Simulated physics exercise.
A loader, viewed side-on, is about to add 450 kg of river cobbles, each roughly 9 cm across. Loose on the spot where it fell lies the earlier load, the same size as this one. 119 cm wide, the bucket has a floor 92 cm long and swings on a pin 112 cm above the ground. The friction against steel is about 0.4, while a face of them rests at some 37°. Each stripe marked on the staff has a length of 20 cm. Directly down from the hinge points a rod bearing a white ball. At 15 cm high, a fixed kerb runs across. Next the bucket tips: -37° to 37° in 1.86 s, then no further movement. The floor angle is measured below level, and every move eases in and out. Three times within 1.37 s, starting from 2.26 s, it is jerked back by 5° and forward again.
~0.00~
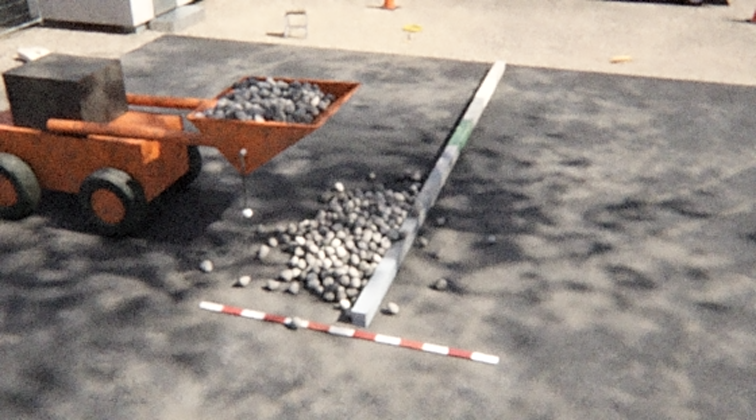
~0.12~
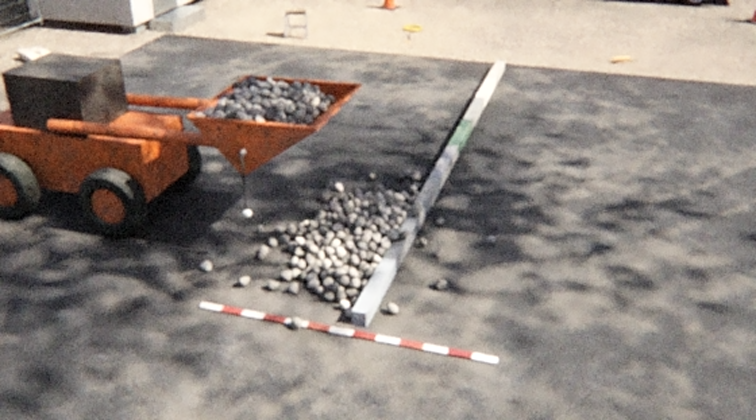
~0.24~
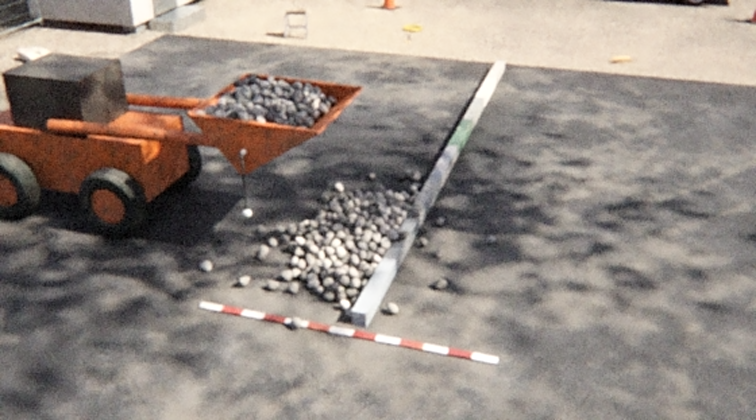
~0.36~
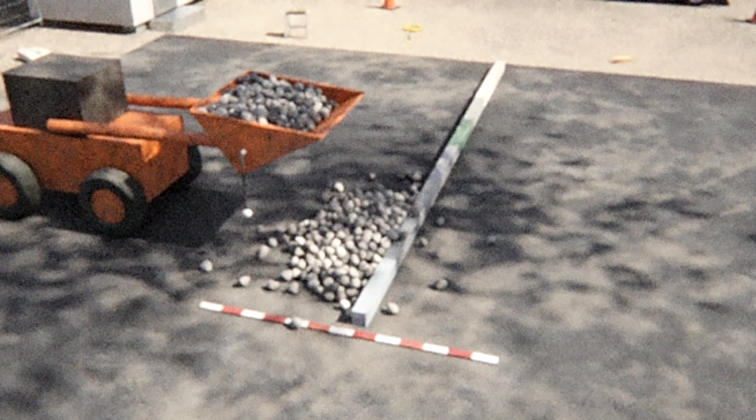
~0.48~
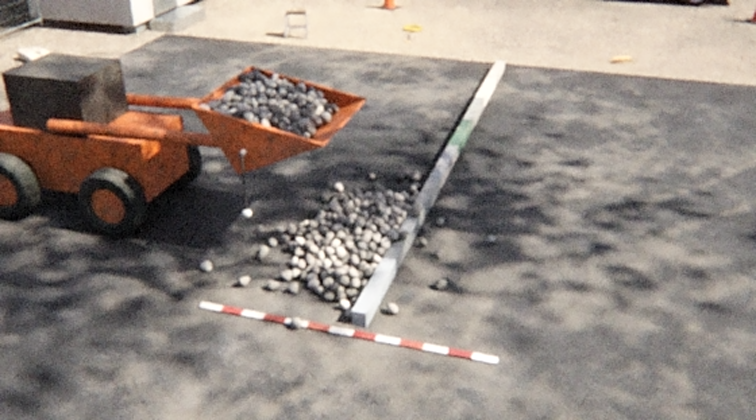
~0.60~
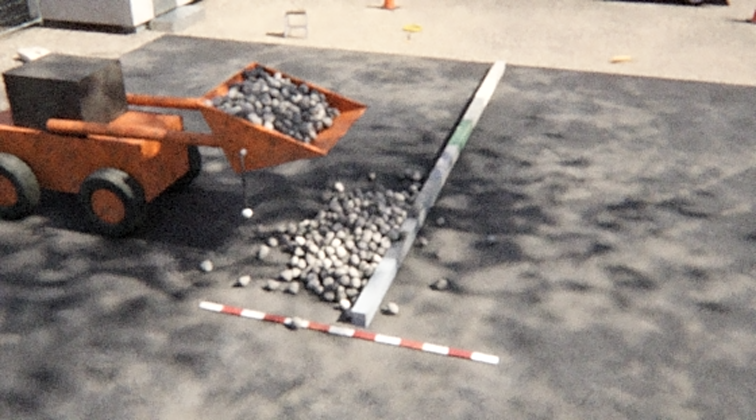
An orange loader holding a bucketful of grey stones slowly tilted the bucket's front edge downward, while the loose pile of stones beside the long kerb and the red-and-white pole stayed still.
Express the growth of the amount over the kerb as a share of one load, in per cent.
Roughly 8 per cent of a load.
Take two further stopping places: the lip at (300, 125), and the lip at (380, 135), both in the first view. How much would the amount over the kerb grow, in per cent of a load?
0 %, then 85 %.
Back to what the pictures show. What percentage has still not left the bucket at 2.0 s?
Held: Around 30 % of the load.
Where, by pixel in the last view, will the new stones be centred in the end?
Roughly pixel (353, 224) in the last view.
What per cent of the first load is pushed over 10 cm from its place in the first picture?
Around 15 in a hundred.
After 1.4 s the floor is at 26°; in per cent of one load, 97 in the bucket, 102 on this side of the kerb, 1 over the kerb; the foremost stones are at (431, 248).
After 2.0 s the floor is at 37°; in per cent of one load, 32 in the bucket, 166 on this side of the kerb, 2 over the kerb; the foremost stones are at (434, 251).
After 4.1 s the floor is at 37°; in per cent of one load, 0 in the bucket, 191 on this side of the kerb, 9 over the kerb; the foremost stones are at (474, 262).
After 6.8 s the floor is at 37°; in per cent of one load, 0 in the bucket, 191 on this side of the kerb, 9 over the kerb; the foremost stones are at (474, 262). Net gain over the kerb, 8.
